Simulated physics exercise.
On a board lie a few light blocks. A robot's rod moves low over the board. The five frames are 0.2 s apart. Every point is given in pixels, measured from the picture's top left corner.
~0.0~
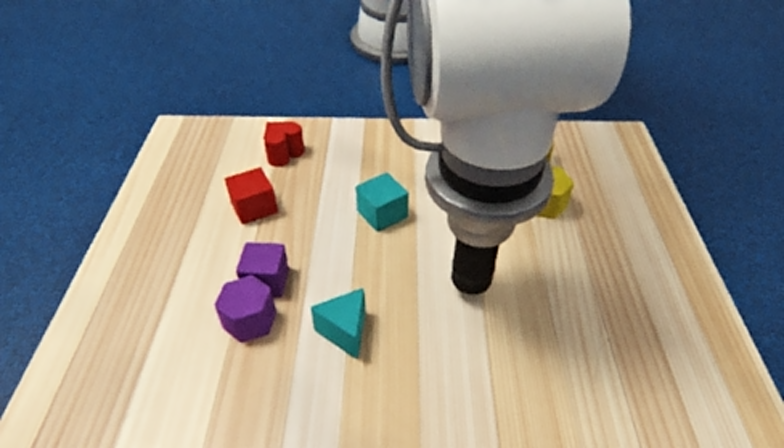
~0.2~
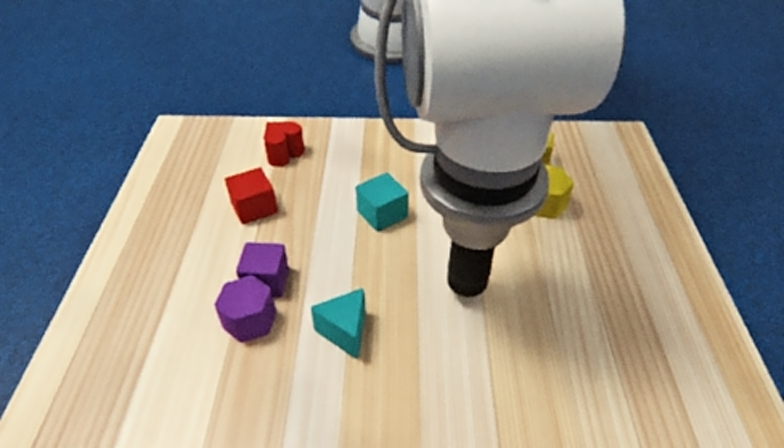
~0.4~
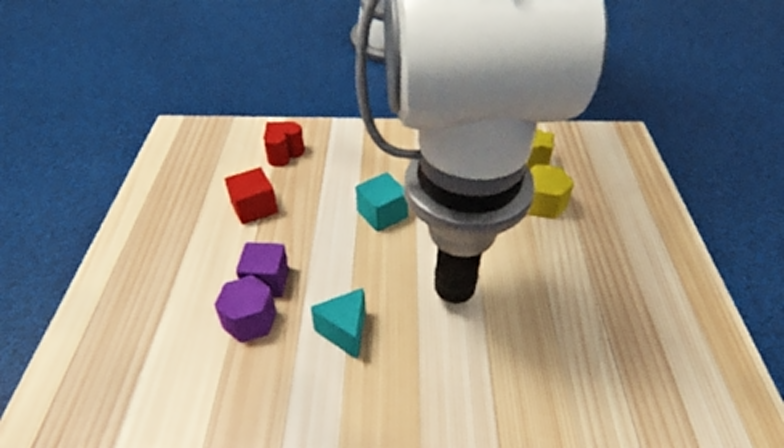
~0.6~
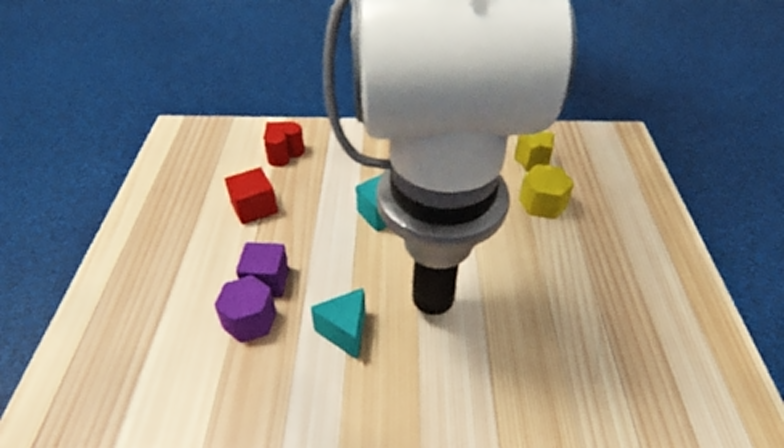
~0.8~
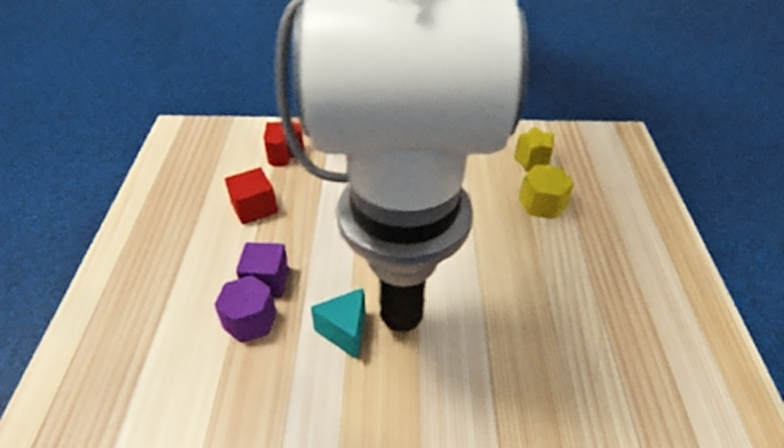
On a striped wooden board over a blue surface, red, purple, turquoise and yellow blocks lie scattered while a white robot arm holds a dark rod low among them. The rod moves slightly left at first, then farther left and nearer the viewer, coming close beside the turquoise triangular block; no blocks move.
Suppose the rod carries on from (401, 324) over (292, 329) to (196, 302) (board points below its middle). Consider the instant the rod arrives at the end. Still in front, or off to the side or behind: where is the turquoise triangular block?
I believe the turquoise triangular block loses its place ahead of the rod and slips off.
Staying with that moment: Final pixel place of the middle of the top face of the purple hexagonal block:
Final place: (138, 285).
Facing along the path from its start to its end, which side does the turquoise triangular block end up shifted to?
It will end up to the left.
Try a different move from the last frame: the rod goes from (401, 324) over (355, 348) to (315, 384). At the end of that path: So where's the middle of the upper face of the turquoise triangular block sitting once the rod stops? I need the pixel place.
Around (303, 316).
On the path given first. One third of the way, rod at (326, 319); turquoise triangular block at (286, 322), turned 45° anticlockwise.
Two thirds of the way, rod at (252, 316); purple hexagonal block at (201, 292), turned 30° clockwise; turquoise triangular block at (240, 339), turned 70° anticlockwise.
At the end, rod at (192, 293); purple hexagonal block at (138, 285), turned 20° anticlockwise; purple square piece unmoved; turquoise triangular block at (239, 339), turned 75° anticlockwise.
